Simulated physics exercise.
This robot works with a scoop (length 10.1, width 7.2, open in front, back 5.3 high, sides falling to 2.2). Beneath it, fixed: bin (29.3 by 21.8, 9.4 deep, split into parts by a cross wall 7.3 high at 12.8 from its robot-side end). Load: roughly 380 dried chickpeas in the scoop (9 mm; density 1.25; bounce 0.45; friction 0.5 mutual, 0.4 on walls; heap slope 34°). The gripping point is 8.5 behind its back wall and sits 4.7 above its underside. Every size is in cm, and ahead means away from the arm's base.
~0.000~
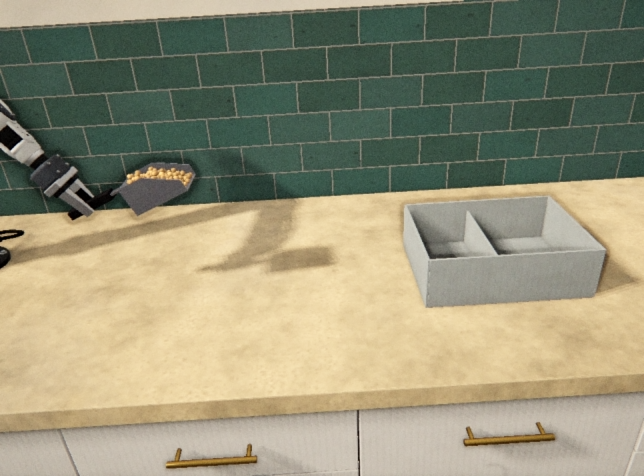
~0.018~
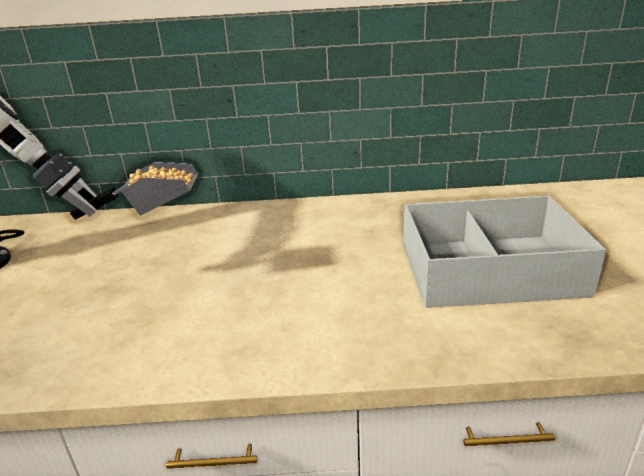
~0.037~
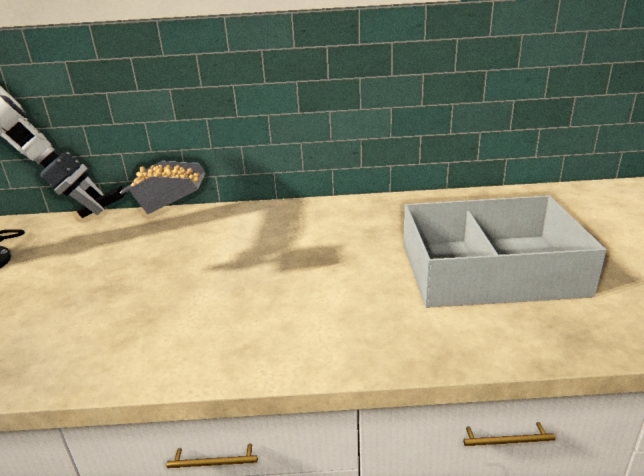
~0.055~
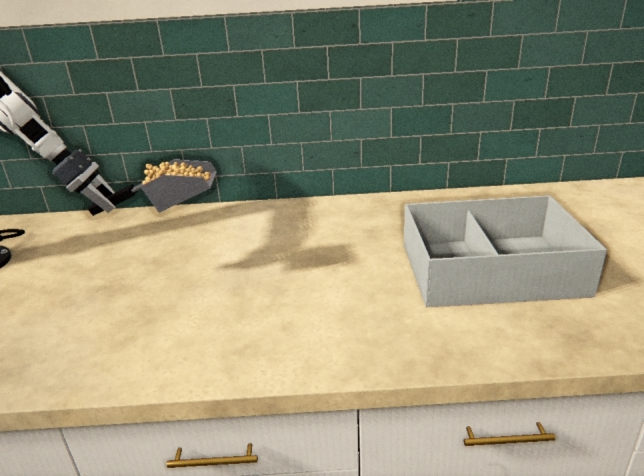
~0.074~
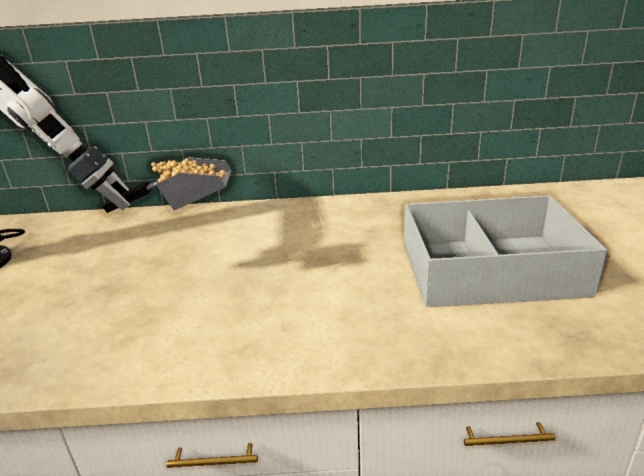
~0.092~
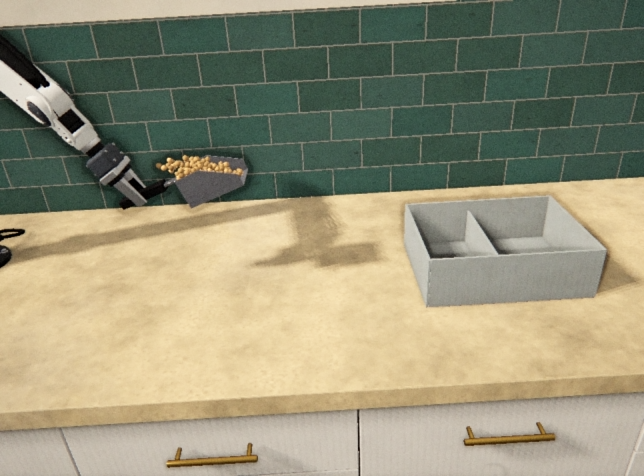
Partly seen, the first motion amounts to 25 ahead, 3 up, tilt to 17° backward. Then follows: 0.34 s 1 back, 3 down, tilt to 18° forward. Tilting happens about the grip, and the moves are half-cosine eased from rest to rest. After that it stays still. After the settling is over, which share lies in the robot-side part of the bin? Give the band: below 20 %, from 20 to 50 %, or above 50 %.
The share falls from 20 to 50 %.
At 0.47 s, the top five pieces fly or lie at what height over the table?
Height: Around 12 cm.
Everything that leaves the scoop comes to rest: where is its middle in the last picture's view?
Centre estimate: About (408, 272).
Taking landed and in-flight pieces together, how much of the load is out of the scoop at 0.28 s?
Roughly 60 percent is out.
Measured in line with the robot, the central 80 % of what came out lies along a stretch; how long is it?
36 cm.
After 0.28 s, tilted 14° backward, highest piece 28 above the table; 157 on the scoop, 3 on the table or floor, 218 in flight or on a rim.
After 0.47 s, tilted 12° forward, highest piece 13 above the table; 116 in the robot-side part, 87 on the table or floor, 43 in the far-side part, 41 on the scoop, 91 in flight or on a rim.
After 0.76 s, tilted 18° forward, highest piece 10 above the table; 203 on the table or floor, 114 in the robot-side part, 44 in the far-side part, 5 on the scoop, 12 in flight or on a rim.
After 1.81 s, tilted 18° forward, highest piece 2 above the table; 220 on the table or floor, 114 in the robot-side part, 44 in the far-side part.
At rest, 220 on the table or floor, 114 in the robot-side part, 44 in the far-side part. That is 30 % in the robot-side part of the bin.
